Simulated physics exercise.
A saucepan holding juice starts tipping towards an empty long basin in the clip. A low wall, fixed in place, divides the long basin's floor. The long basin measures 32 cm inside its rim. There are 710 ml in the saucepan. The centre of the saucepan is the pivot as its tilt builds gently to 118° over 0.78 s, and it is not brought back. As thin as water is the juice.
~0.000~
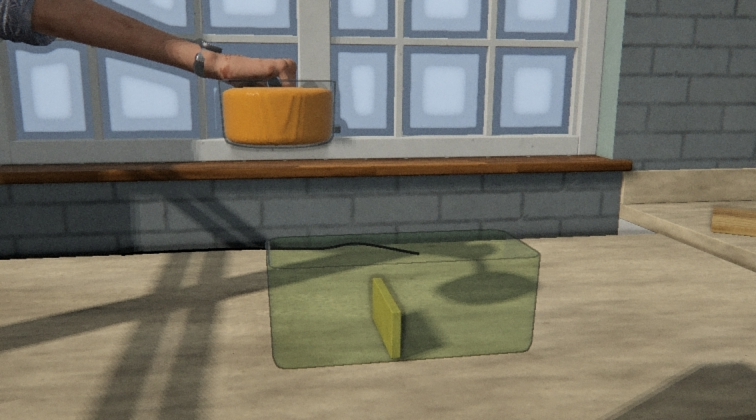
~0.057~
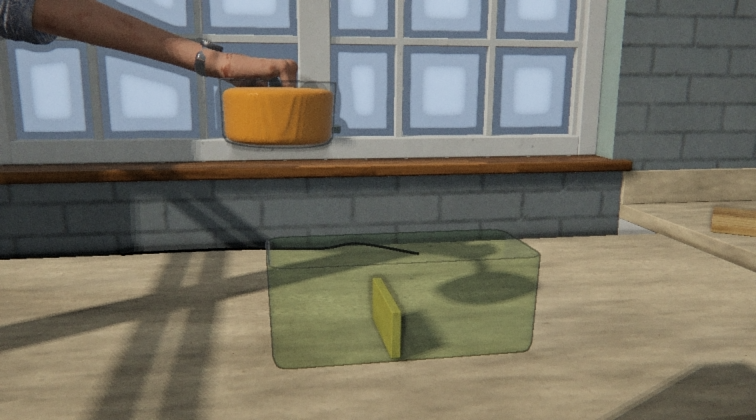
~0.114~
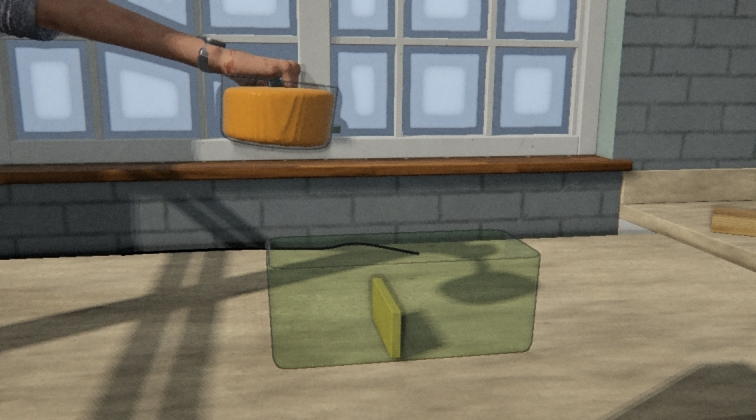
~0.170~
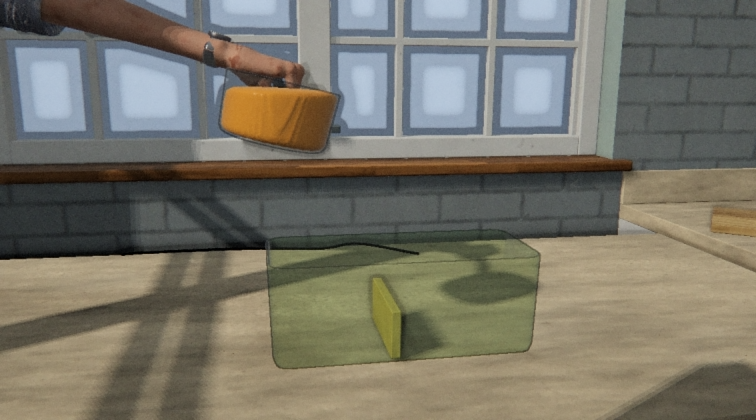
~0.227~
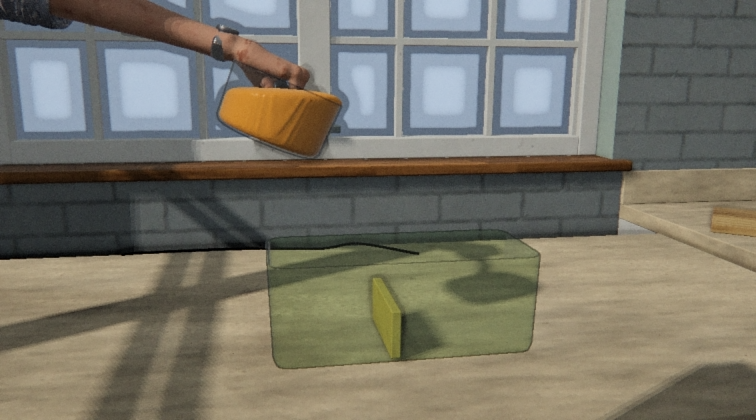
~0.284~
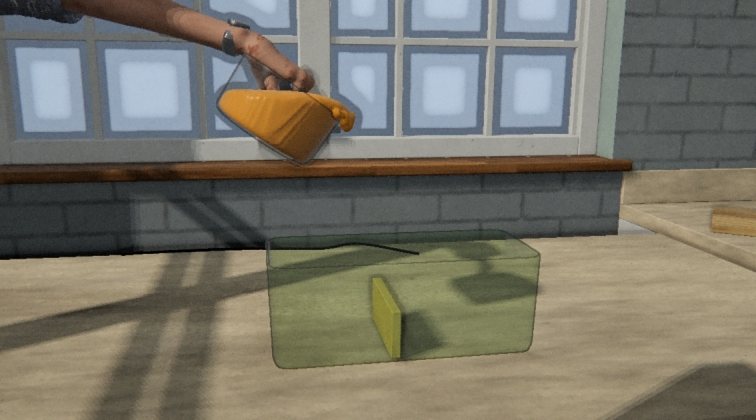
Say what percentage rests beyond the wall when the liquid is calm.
Roughly 51 per cent rests beyond the wall.
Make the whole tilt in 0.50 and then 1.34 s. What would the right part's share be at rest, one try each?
The first try gives 35 percent and the second 65 percent.
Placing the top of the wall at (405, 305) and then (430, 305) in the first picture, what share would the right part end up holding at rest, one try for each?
Respectively close to 25 and 10 %.
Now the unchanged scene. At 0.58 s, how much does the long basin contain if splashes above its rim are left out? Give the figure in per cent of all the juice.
The basin holds roughly 36 in a hundred parts at that moment.
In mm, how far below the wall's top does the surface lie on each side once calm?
40 mm left, 44 mm right.
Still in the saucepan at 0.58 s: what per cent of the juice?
20 %.
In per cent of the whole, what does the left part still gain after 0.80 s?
Near 5 percent, give or take.
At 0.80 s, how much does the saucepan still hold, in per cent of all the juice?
Roughly 1 percent remains.
Then, 0.58 s in, the tilt is 100° and 19 per cent is still to pour, 6 is left of the wall and 30 right of it.
Then, 0.80 s in, the tilt is 118° and 1 per cent is still to pour, 42 is left of the wall and 51 right of it.
Then, 1.03 s in, the tilt is 118° and 0 per cent is still to pour, 47 is left of the wall and 51 right of it.
Then, 1.28 s in, the tilt is 118° and 0 per cent is still to pour, 47 is left of the wall and 51 right of it.
Finally, 47 per cent lies left of the wall, 51 right of it and 1 outside.
